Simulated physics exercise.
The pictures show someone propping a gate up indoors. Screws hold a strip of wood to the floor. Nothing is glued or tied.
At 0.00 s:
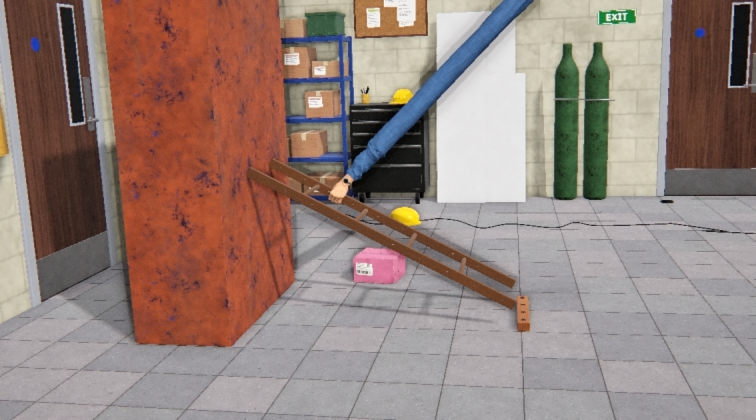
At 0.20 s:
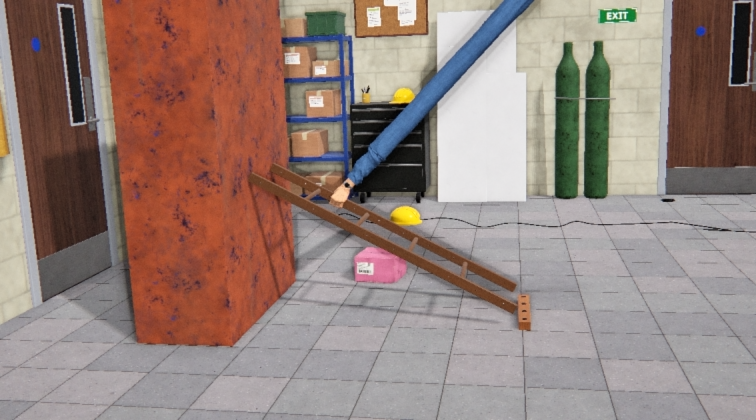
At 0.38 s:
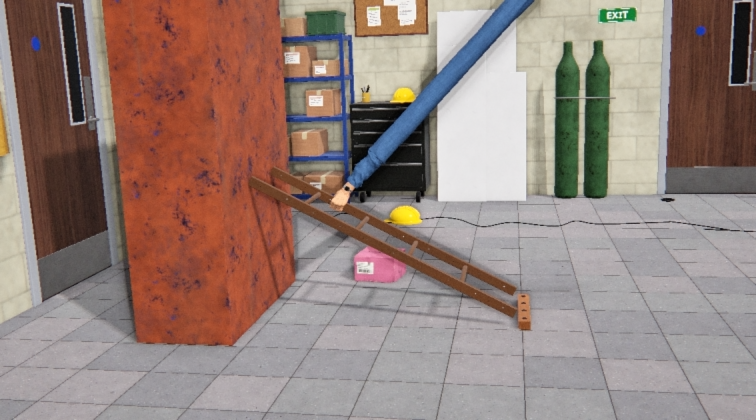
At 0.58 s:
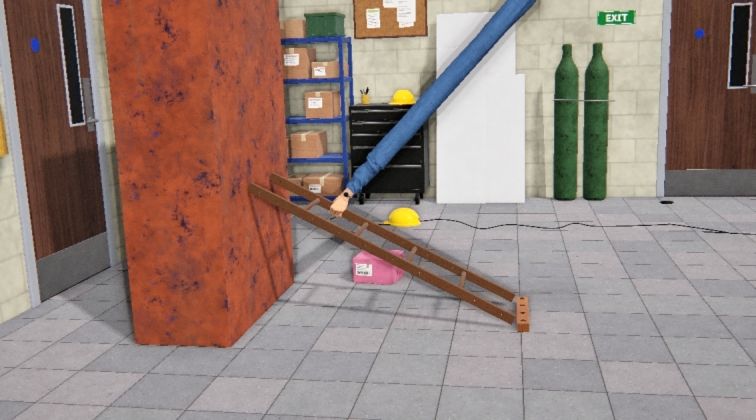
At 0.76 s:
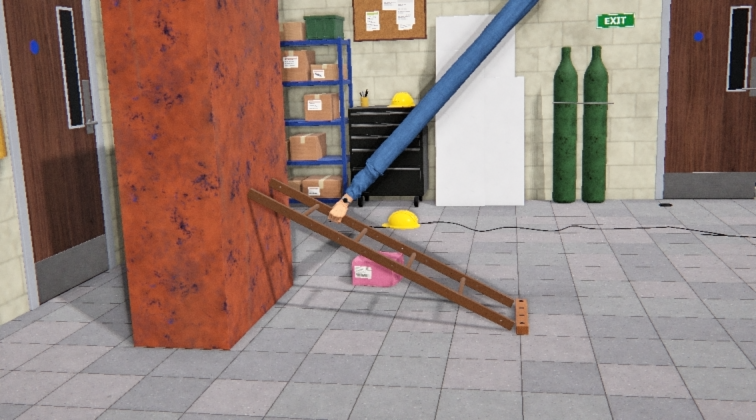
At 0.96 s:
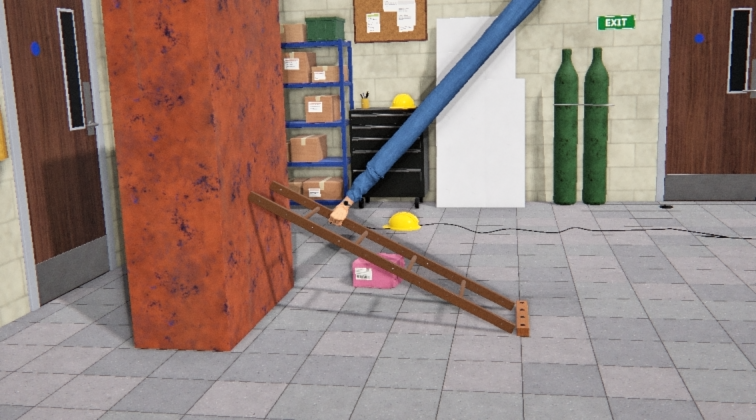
A brown gate, held by a hand at the end of a long blue-sleeved arm, sank slightly against a tall rusty-red block, its lower end staying by a small wooden strip on the tiled floor.
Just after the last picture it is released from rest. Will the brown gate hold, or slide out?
Here the brown gate stays up.
Around 1.40 s, brown gate at rest near (386, 254).
Finally (4.0 s), the brown gate holds its place, near (386, 254); nothing else stirs.
